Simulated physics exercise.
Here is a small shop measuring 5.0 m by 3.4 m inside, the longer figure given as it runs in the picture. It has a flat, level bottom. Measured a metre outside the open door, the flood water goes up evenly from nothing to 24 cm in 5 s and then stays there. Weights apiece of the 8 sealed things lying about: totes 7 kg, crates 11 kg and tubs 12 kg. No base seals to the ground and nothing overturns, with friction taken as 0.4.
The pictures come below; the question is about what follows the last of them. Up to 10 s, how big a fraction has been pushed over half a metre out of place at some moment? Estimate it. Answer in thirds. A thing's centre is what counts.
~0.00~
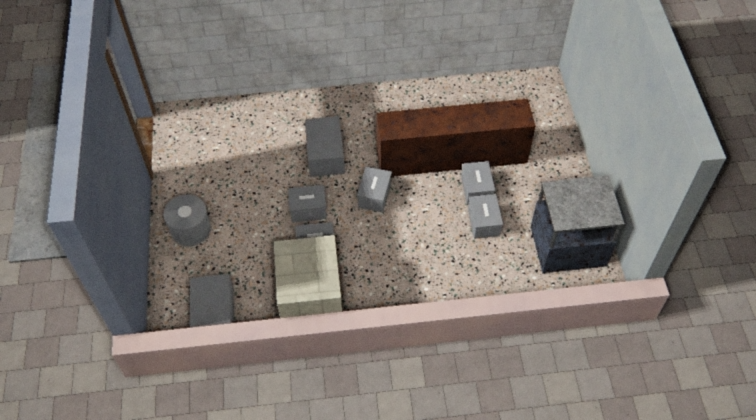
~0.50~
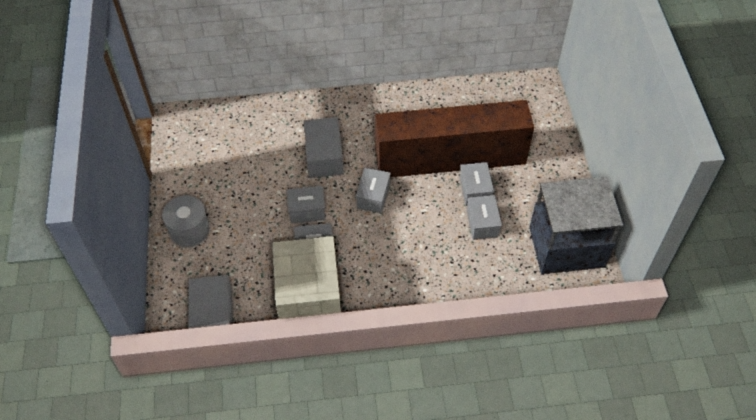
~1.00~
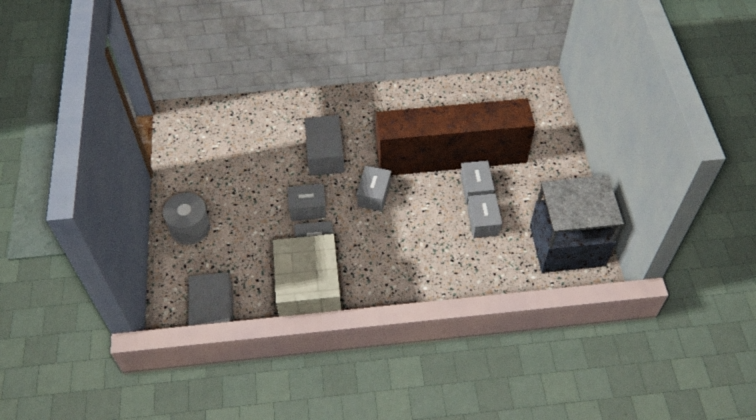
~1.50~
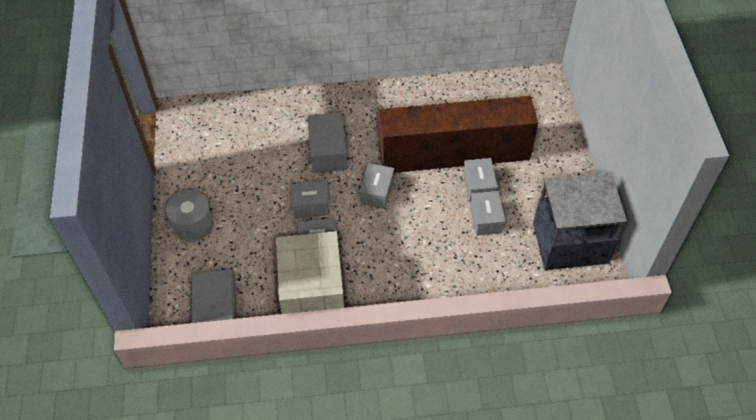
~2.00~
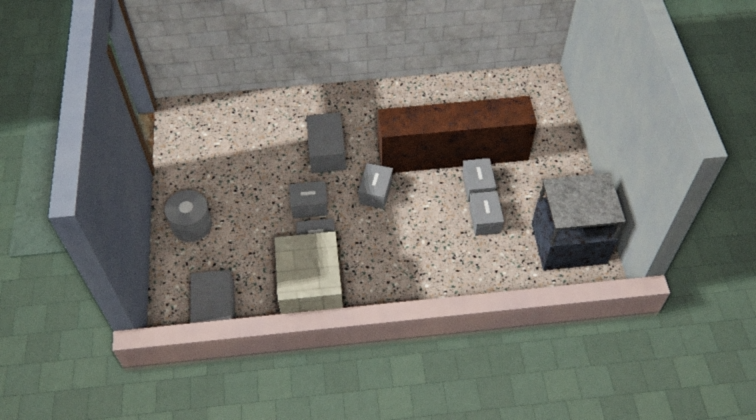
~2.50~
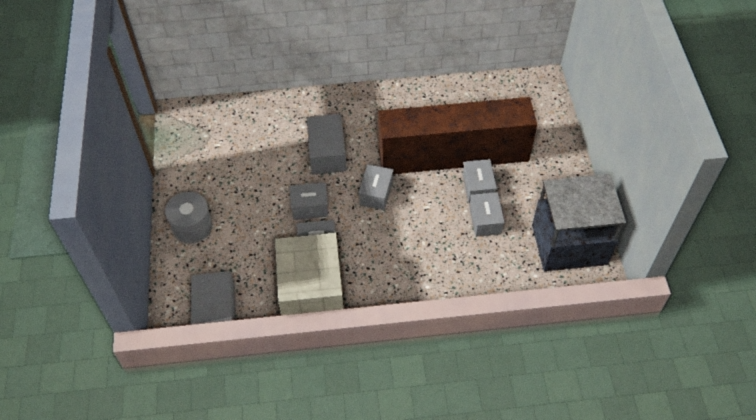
One to two thirds.
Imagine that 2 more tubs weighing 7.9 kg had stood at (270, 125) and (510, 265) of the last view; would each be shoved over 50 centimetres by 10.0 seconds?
Well, the first one tops the mark, and the second stays under the mark.
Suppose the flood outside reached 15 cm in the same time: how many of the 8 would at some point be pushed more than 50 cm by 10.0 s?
Count: 1.
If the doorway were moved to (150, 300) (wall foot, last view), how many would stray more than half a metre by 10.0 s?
That would give 7.
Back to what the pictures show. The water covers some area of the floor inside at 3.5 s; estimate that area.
Some 2.5 m2.
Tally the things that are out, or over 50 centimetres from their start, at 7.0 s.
By that point, 2.
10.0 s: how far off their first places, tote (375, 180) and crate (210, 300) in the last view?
Shifts: 120 cm / 0 cm.
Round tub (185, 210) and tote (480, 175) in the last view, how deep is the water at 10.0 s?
Roughly 3 and 7 cm.
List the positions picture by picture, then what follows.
The first picture shows a tote at (486, 210) rests on the ground; a crate at (324, 138), on the bottom; water covers 0.0 m2; 0 of 8 have shifted.
The second picture shows a tote at (485, 212), on the bottom; a crate at (323, 139), on the bottom; 0.0 m2 under water; 0 of 8 have shifted.
The third picture shows a tote at (485, 210), on the bottom; a crate at (324, 137) rests on the ground; water covers 0.0 m2; 0 of 8 have shifted.
The fourth picture shows a tote at (488, 207) rests on the ground; a crate at (326, 134), on the bottom; 0.0 m2 under water; 0 of 8 have shifted.
The fifth picture shows a tote at (487, 207), on the bottom; a crate at (325, 134) rests on the ground; 0.0 m2 under water; 0 of 8 have shifted.
The sixth picture shows a tote at (487, 209), on the bottom; a crate at (326, 135) rests on the ground; water covers 0.3 m2; 0 of 8 have shifted.
After 3.5 s 0 of 8 are over 50 cm from their spots; 0 afloat.
After 4.5 s 0 of 8 are over 50 cm from their spots; 0 afloat.
After 7.0 s 2 of 8 are over 50 cm from their spots; 1 afloat.
After 10.0 s 3 of 8 are over 50 cm from their spots, and 3 have been at some point; 2 afloat.
